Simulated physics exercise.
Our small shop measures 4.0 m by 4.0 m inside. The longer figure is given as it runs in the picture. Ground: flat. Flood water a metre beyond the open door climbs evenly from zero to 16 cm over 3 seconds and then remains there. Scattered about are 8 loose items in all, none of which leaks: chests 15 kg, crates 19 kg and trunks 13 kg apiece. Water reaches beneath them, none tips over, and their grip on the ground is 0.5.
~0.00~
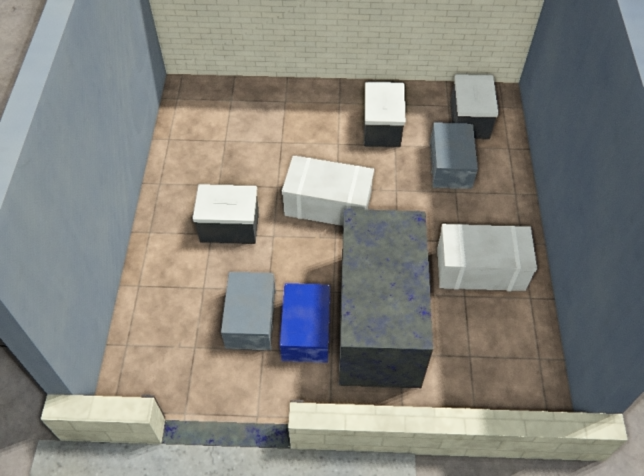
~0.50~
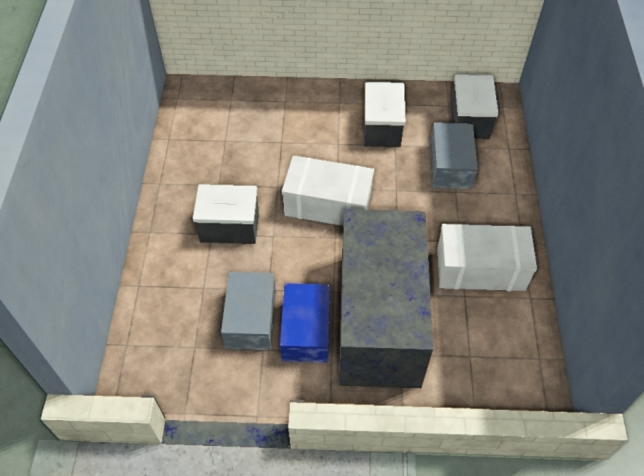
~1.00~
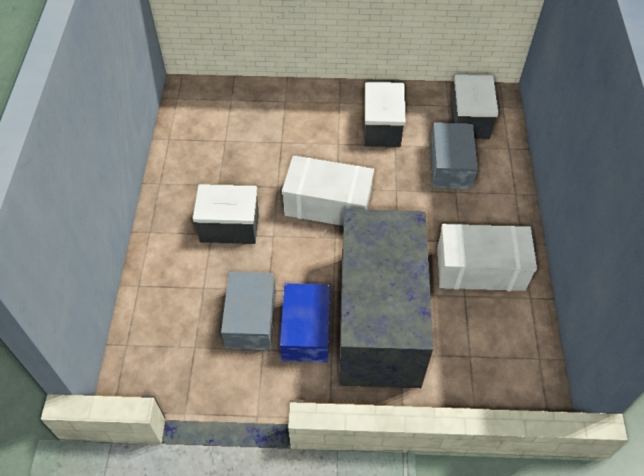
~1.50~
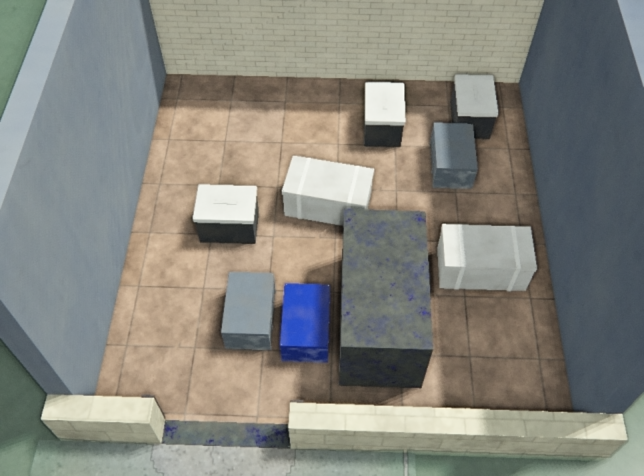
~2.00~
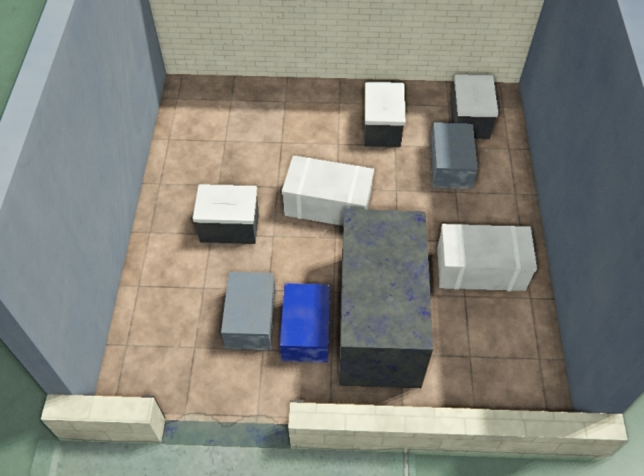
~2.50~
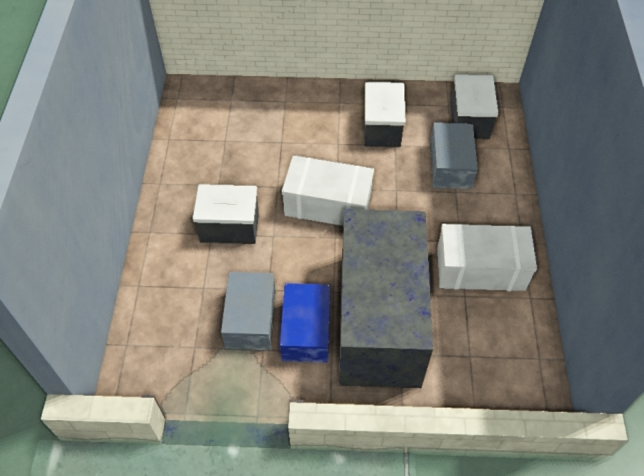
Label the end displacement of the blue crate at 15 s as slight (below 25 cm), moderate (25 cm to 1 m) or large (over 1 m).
Large.
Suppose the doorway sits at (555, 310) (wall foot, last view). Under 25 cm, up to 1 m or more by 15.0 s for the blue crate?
Result for the blue crate - essentially stationary.
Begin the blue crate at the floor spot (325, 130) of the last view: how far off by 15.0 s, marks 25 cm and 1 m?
Short answer, it is taken a long way.
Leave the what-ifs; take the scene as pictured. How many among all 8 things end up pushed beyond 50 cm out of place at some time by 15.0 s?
8.
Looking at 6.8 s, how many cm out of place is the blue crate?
Some 120 cm from the start.
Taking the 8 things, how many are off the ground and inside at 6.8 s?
Then: 0.
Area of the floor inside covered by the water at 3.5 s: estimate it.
Somewhere around 2.0 m2, roughly.
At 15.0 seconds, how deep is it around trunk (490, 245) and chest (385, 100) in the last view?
I'd put it at 9 cm and 9 cm respectively.
After 3.5 s the blue crate is near (306, 314), 0.0 m from its start, aground; 0 afloat.
After 6.8 s the blue crate is near (318, 198), 1.2 m from its start, aground; 0 afloat.
After 11.0 s the blue crate is near (311, 156), 1.8 m from its start, aground; 3 afloat.
After 15.0 s the blue crate is near (342, 97), 2.6 m from its start, afloat; 8 afloat.
